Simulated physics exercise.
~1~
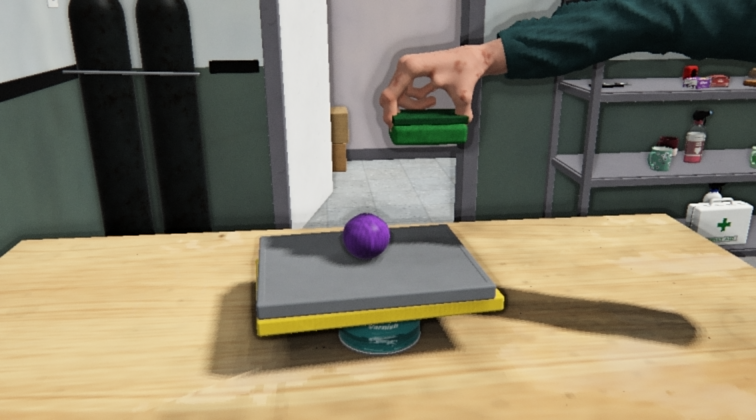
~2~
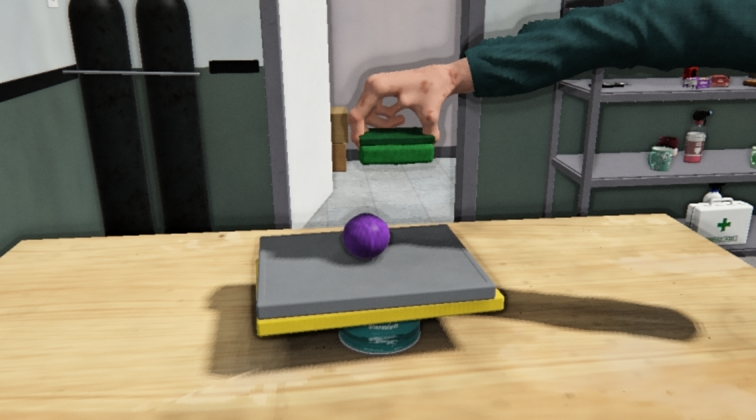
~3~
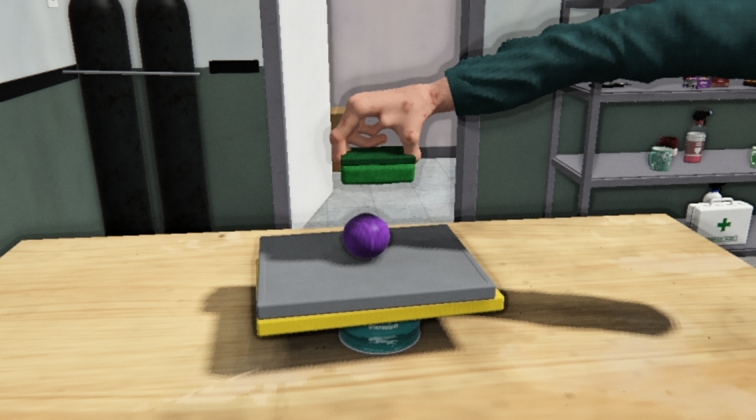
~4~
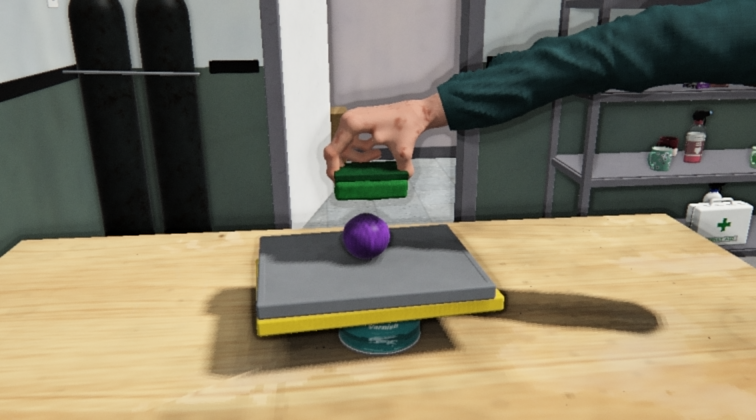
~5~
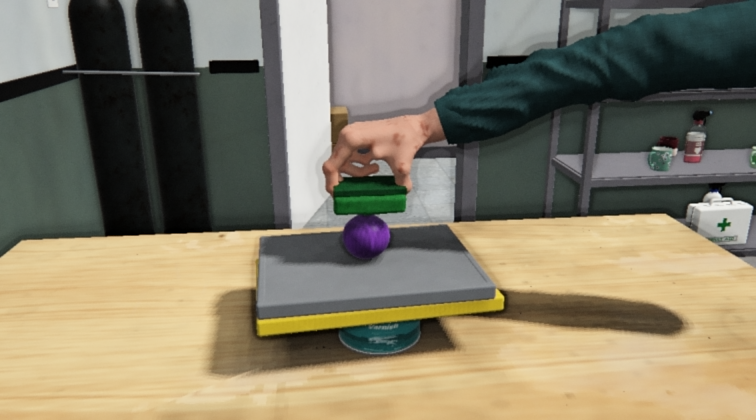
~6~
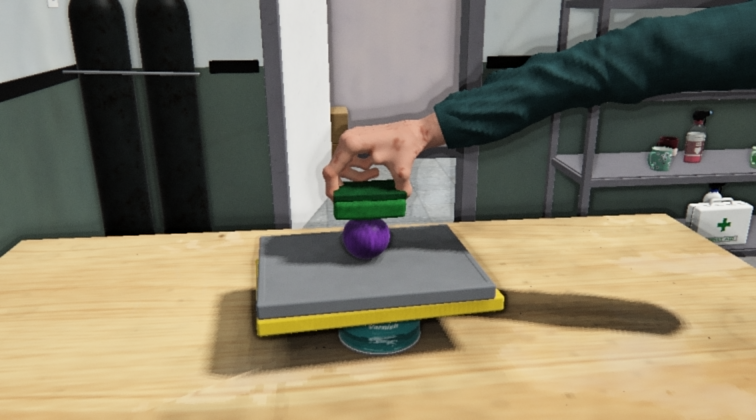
A hand in a dark green sleeve reaches in from the right over a pale wooden table, seen from a fixed view slightly above the tabletop, in a room with shelves behind. On the table, a purple ball sits on a grey tray above a yellow layer and a teal can. The hand carries a green sponge left, then lowers it onto the ball, still gripping it.
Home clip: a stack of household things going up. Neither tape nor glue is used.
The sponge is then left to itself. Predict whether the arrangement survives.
Something drops.
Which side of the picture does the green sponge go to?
That would be the viewer's right.
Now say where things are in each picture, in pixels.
The first picture shows still above its spot; green sponge (427, 127); grey tray (367, 265).
The second picture shows still above its spot; green sponge (394, 146).
The third picture shows still above its spot; green sponge (376, 166); grey tray (367, 265).
The fourth picture shows still above its spot; green sponge (370, 181).
The fifth picture shows still above its spot; green sponge (368, 195); grey tray (367, 265).
The sixth picture shows in place under the hand; green sponge (368, 200).
Then, 0.70 s later than the last frame, green sponge now fallen.
Then, 1.10 s later than the last frame, things are still on the move.
When it is over, fallen, green sponge; the other 4 as before. End places, in pixels of the last picture, green sponge near (558, 301). The pile comes apart.
